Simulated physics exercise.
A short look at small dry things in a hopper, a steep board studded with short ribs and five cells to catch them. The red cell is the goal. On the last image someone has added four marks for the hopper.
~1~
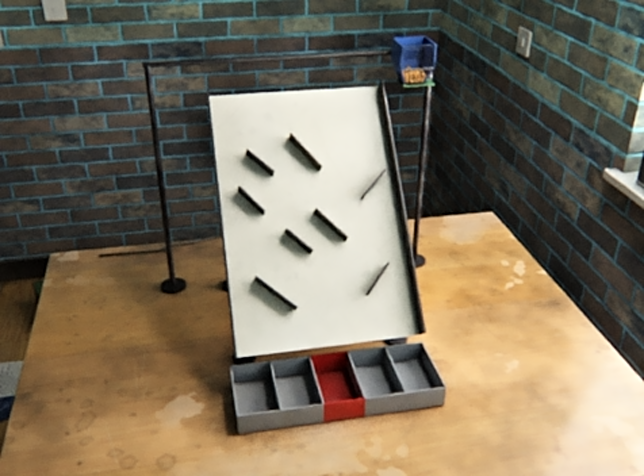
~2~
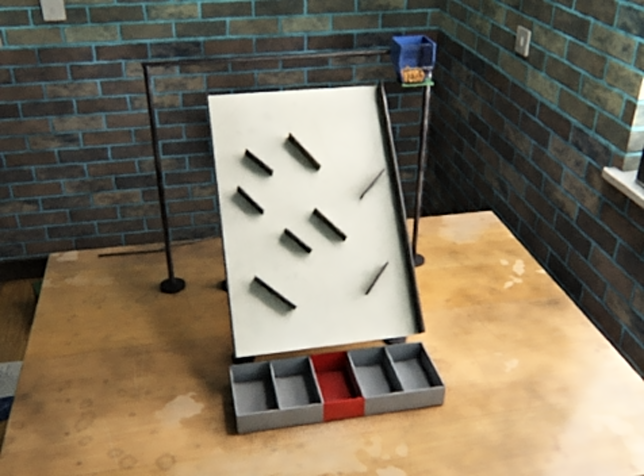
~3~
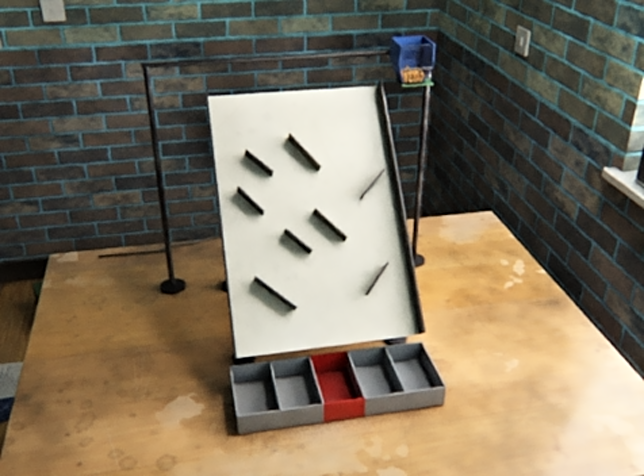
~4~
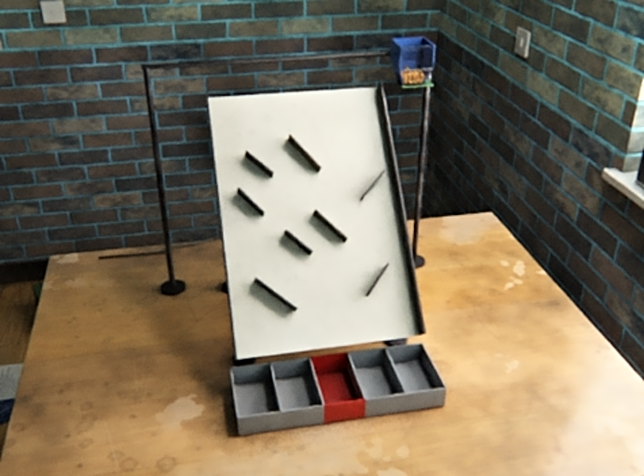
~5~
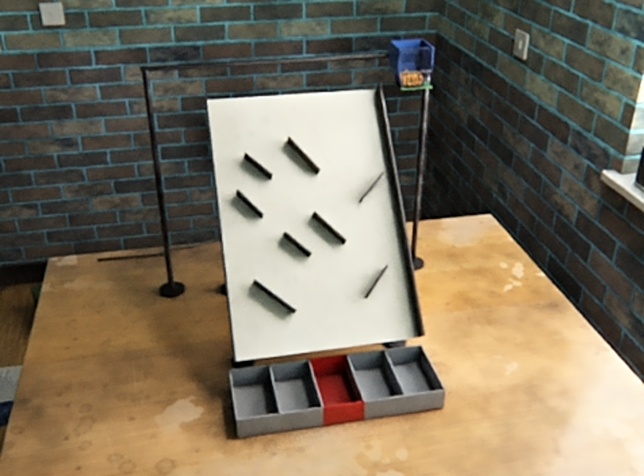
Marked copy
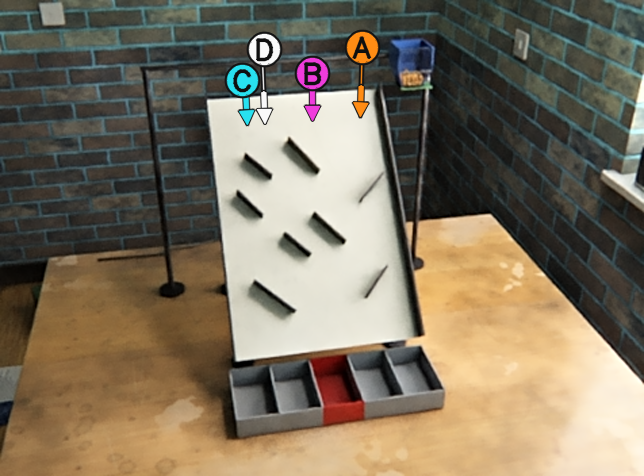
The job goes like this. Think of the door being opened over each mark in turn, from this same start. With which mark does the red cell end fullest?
I would pick mark B.
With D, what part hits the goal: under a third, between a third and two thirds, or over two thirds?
Mark D gives under a third.
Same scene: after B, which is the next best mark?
A it is.
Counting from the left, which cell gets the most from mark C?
The fourth.
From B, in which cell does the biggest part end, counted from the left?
It is the third one.
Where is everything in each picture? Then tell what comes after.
In the first picture, hopper near (412, 77), roasted chickpeas, door shut.
In the second picture, ribs (246, 149) to (274, 171), (290, 132) to (321, 166), (238, 186) to (264, 211).
In the third picture, ribs (363, 195) to (385, 169), (285, 228) to (312, 250), (315, 208) to (348, 238).
In the fourth picture, ribs (255, 277) to (297, 309), (369, 293) to (389, 264).
In the fifth picture, red cell near (344, 412), number 3 of 5 from the left.
On the marked copy, mark A meets the board at (360, 111); mark B meets the board at (312, 115); mark C meets the board at (247, 119); mark D meets the board at (264, 118).
With A, close to half in the red cell, close to a third in other cells, a small share outside the box.
With B, the bulk in the red cell, close to a quarter in other cells.
With C, a small share in the red cell, close to half in other cells, close to a third outside the box.
With D, a small share in the red cell, close to two thirds in other cells, close to a quarter outside the box.
